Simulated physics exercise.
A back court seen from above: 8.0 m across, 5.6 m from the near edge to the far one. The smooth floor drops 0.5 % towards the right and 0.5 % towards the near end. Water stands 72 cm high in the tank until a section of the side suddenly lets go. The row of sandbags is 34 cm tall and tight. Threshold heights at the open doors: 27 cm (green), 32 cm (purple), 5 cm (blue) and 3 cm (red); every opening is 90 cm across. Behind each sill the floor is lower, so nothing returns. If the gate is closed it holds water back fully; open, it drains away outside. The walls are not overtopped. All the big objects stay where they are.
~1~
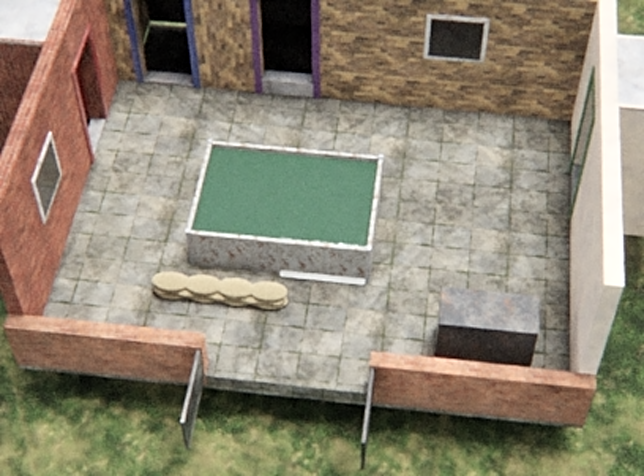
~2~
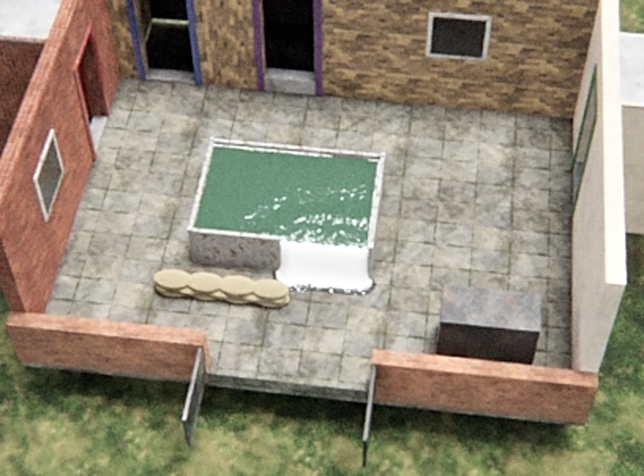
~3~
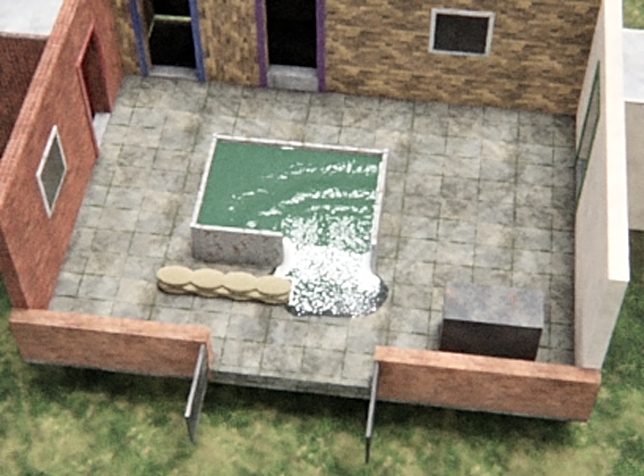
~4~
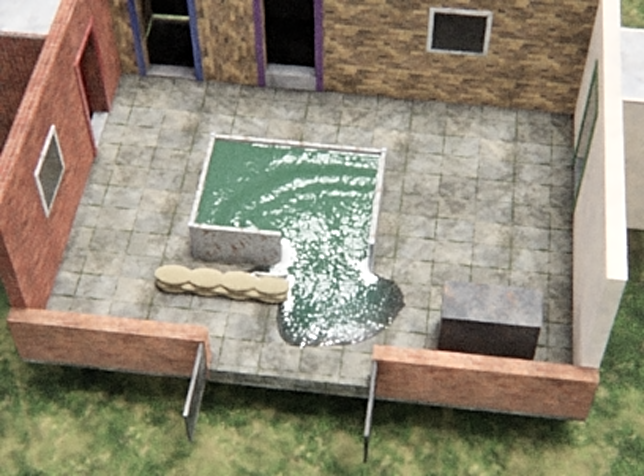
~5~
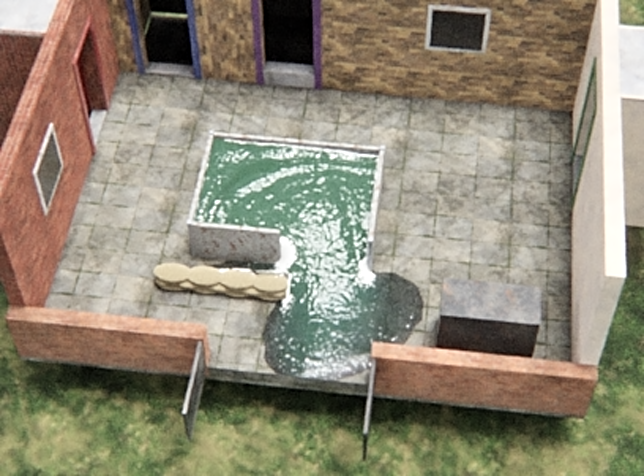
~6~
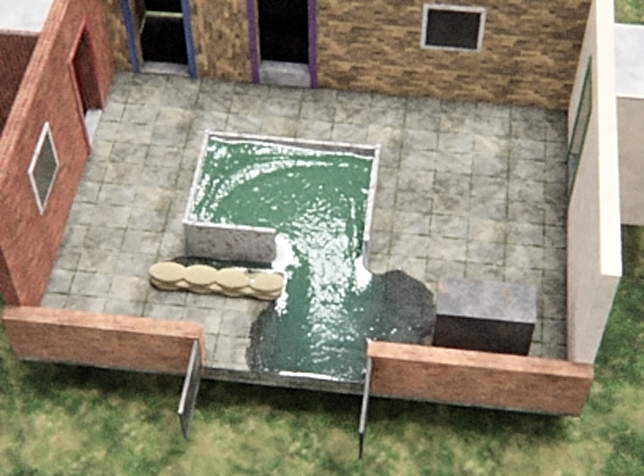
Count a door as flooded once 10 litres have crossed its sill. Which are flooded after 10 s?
Within that time: At the green door it stays under the limit; at the purple door it stays under the limit; at the blue door it does not reach the limit; at the red door it does not reach the limit.
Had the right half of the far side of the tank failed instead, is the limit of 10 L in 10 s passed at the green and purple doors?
Then: Green under, purple below.
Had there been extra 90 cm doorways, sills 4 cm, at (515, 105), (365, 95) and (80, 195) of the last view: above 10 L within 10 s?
In turn: Above, under, not over.
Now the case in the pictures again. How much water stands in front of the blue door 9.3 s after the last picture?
About 0.0 cm.
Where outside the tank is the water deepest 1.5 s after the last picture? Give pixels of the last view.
At about (566, 390).
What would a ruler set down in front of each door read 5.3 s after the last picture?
Depths in cm: Green 3, purple 0, blue 0, red 1.
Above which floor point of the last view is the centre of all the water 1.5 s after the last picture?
At about (309, 252).
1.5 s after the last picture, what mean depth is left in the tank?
Roughly 39 cm on average.
Then, 0.7 s after the last picture water covers 15 % of the floor and is deepest (42 cm) near (344, 276); green door not reached, purple door not reached, blue door not reached, red door not reached.
Then, 1.5 s after the last picture water covers 20 % of the floor and is deepest (49 cm) near (566, 390); green door not reached, purple door not reached, blue door not reached, red door not reached.
Then, 2.8 s after the last picture water covers 35 % of the floor and is deepest (28 cm) near (554, 389); green door 2 cm at the sill, 0 L in, purple door not reached, blue door not reached, red door not reached.
Then, 5.3 s after the last picture water covers 50 % of the floor and is deepest (16 cm) near (554, 389); green door 3 cm at the sill, 0 L in, purple door not reached, blue door not reached, red door 1 cm at the sill, 0 L in.
Then, 9.3 s after the last picture water covers 65 % of the floor and is deepest (9 cm) near (554, 389); green door 6 cm at the sill, 0 L in, purple door 2 cm at the sill, 0 L in, blue door not reached, red door 0 cm at the sill, 0 L in.
